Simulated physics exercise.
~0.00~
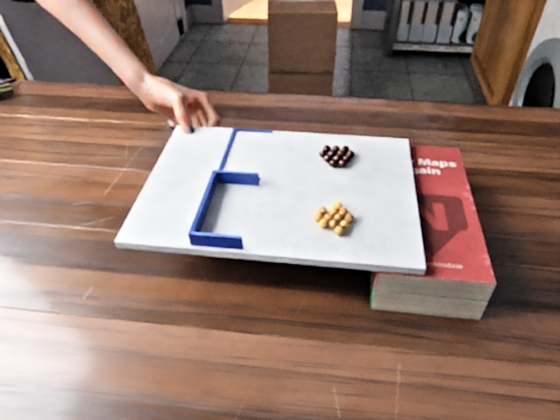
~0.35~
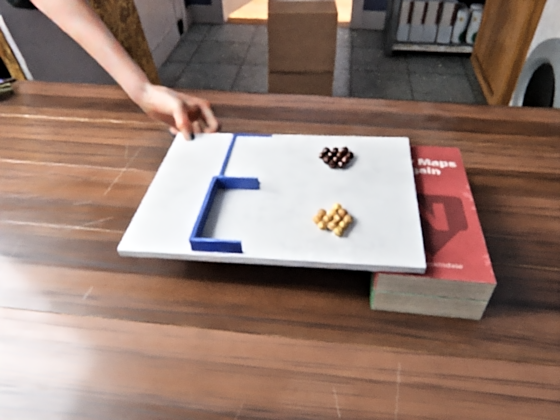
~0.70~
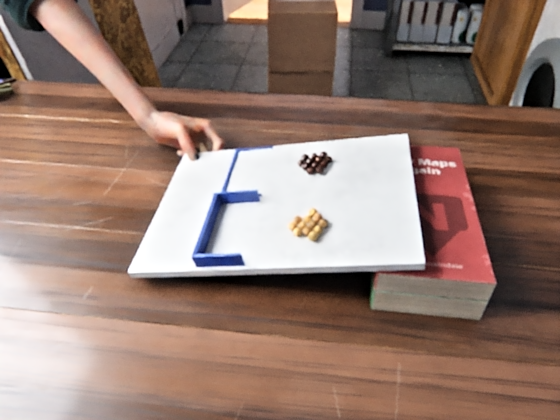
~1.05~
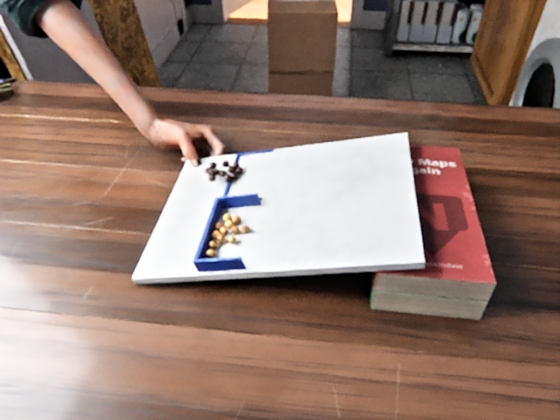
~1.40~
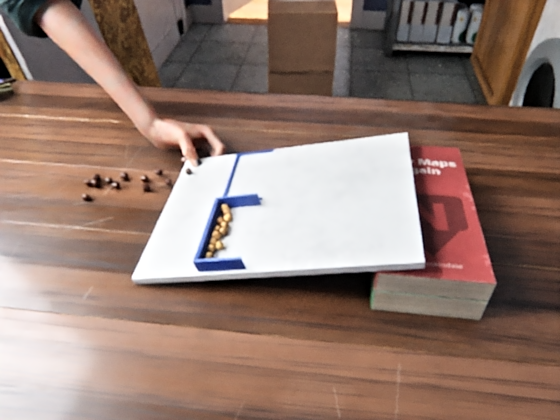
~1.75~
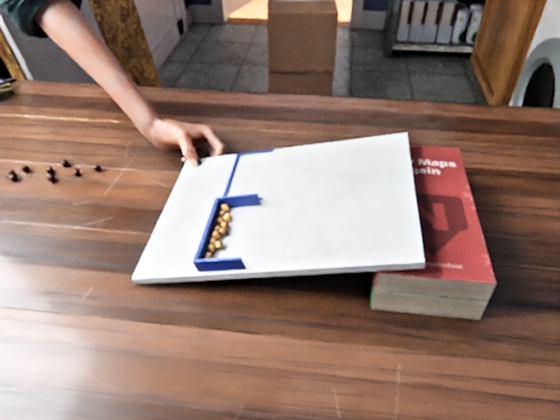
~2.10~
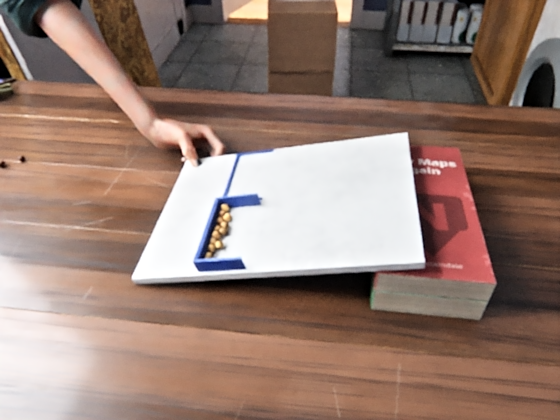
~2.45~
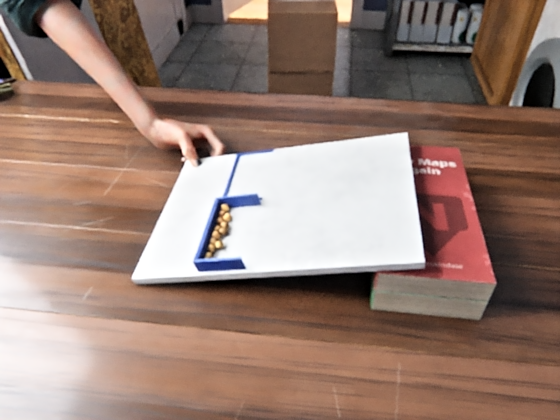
A hand lowers a white board, and yellow balls stay behind blue strips while dark ones roll away left.
